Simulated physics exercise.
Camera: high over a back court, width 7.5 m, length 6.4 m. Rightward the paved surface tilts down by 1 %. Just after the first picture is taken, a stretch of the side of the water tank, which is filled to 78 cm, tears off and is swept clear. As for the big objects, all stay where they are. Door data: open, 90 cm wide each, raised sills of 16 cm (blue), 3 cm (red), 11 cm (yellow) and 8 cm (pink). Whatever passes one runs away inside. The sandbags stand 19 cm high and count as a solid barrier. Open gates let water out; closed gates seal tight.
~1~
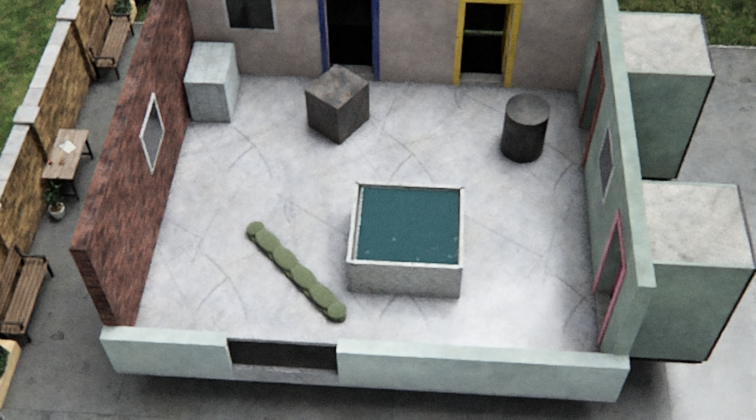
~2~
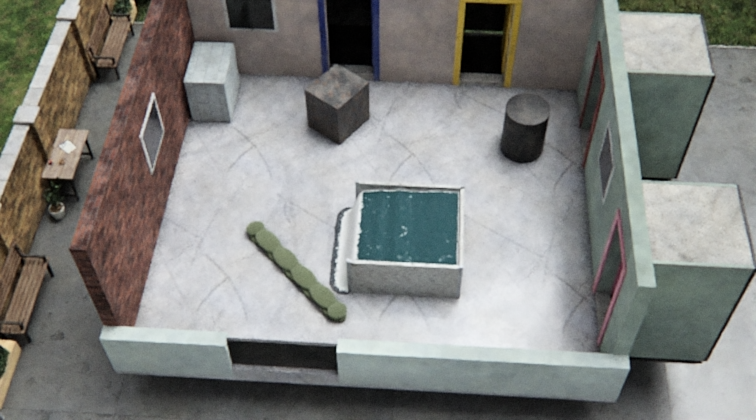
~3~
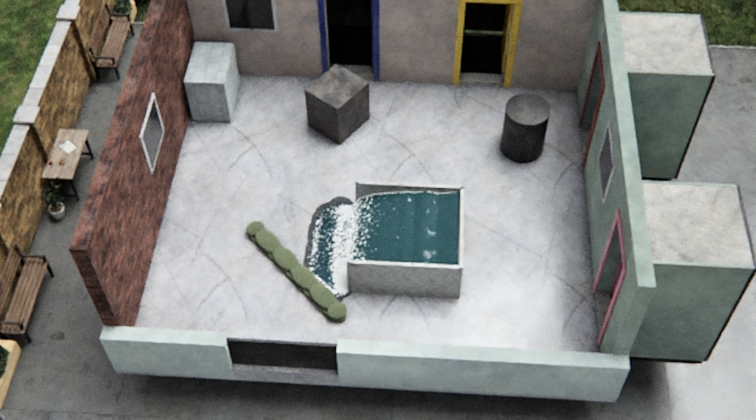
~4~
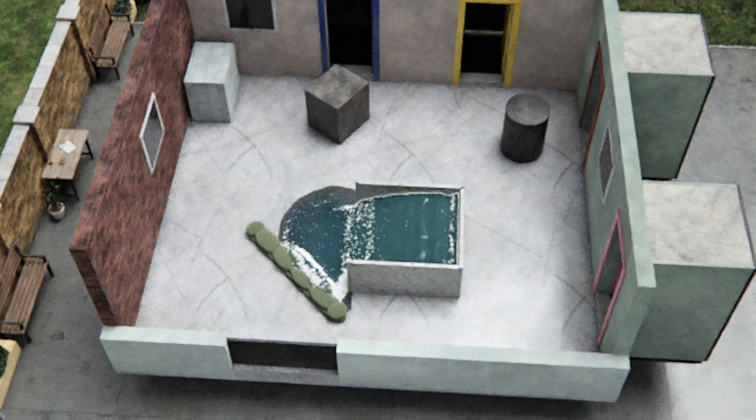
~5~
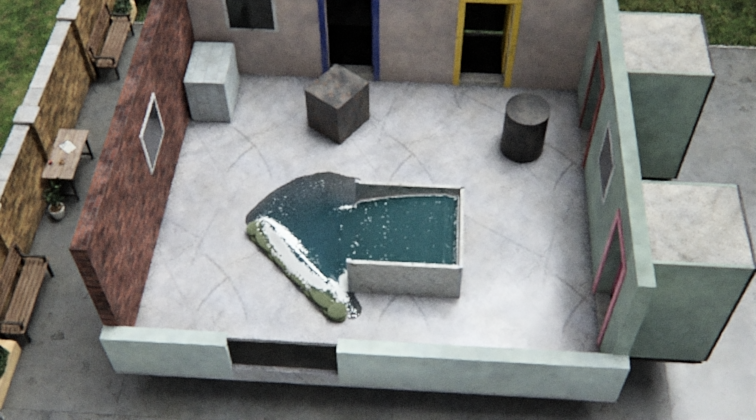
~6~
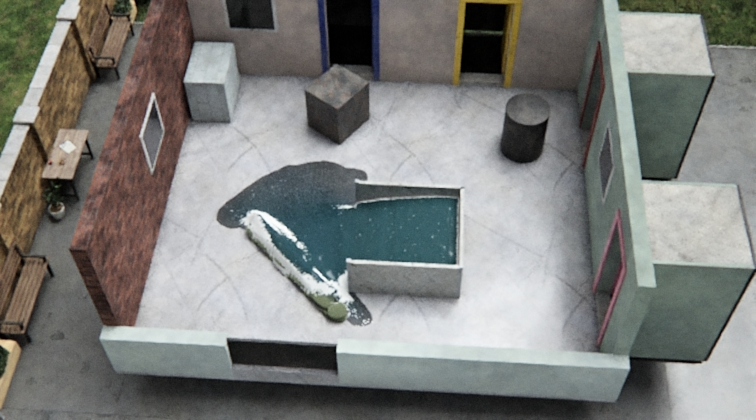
The clip shows a walled court from above, where the left side of a square water tank opens and water pours out leftward, spreading across the pale floor, foaming against a diagonal green barrier and passing around its ends.
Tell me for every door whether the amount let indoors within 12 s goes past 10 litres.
At the end, at the blue door the inflow will be within bounds; at the red door the inflow will be out of bounds; at the yellow door the inflow will be within bounds; at the pink door the inflow will be within bounds.
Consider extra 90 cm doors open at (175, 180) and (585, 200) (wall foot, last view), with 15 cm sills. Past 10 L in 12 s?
The first door gets there and the second falls short.
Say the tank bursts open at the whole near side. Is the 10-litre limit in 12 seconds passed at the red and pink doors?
Well, against that limit, at red it's too much, and at pink it's too much.
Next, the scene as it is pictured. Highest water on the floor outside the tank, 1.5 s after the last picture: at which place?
Spot: Approx. (186, 134).
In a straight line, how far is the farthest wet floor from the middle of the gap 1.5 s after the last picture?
About 5.4 m out.
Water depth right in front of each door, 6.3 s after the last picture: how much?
Blue 7 cm, red 5 cm, yellow 2 cm, pink 4 cm.
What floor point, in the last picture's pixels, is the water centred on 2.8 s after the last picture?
Centre: Roughly (281, 204) px.
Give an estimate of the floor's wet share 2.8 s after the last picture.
Covered: Roughly 50 %.
Then, 0.7 s after the last picture water covers 30 % of the floor and is deepest (40 cm) near (310, 266); blue door not reached, red door not reached, yellow door not reached, pink door not reached.
Then, 1.5 s after the last picture water covers 45 % of the floor and is deepest (43 cm) near (186, 134); blue door not reached, red door not reached, yellow door not reached, pink door not reached.
Then, 2.8 s after the last picture water covers 50 % of the floor and is deepest (27 cm) near (202, 74); blue door 7 cm at the sill, 0 L in, red door not reached, yellow door not reached, pink door not reached.
Then, 6.3 s after the last picture water covers 85 % of the floor and is deepest (12 cm) near (252, 356); blue door 7 cm at the sill, 1 L in, red door 5 cm at the sill, 6 L in, yellow door 2 cm at the sill, 0 L in, pink door 4 cm at the sill, 0 L in.
Then, 11.3 s after the last picture water covers 95 % of the floor and is deepest (9 cm) near (523, 343); blue door 3 cm at the sill, 1 L in, red door 8 cm at the sill, 38 L in, yellow door 5 cm at the sill, 0 L in, pink door 8 cm at the sill, 3 L in.
